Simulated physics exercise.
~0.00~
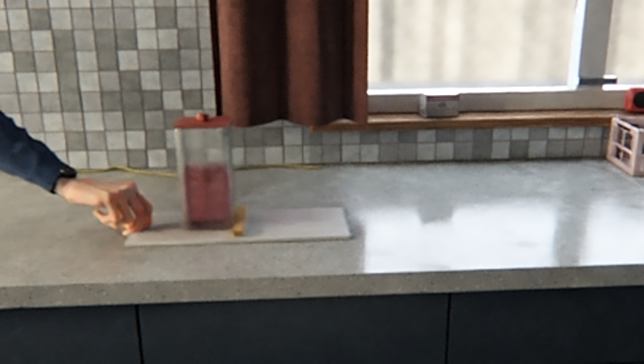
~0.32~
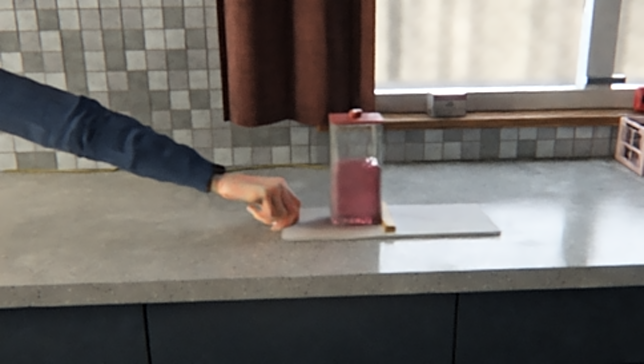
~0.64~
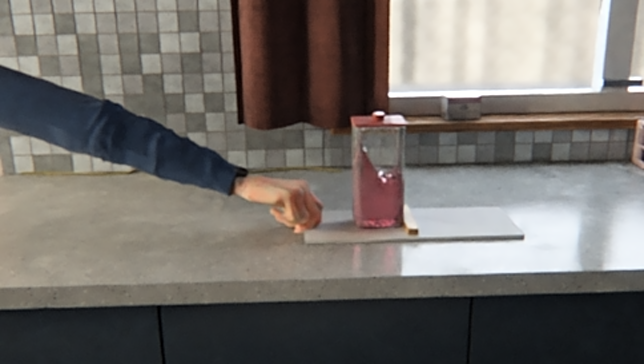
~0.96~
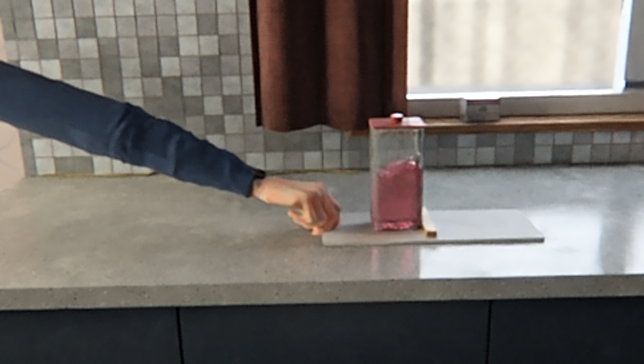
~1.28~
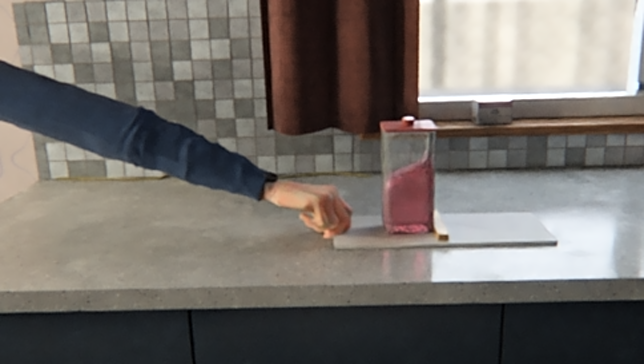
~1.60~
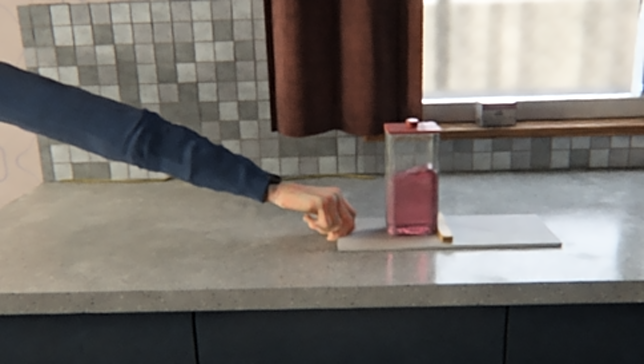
A clear, red-lidded container partly filled with pink liquid slid right across a gray counter on a pale board moved by a hand, then tipped slightly as the board stopped, the liquid sloshing inside, before settling back and staying upright.
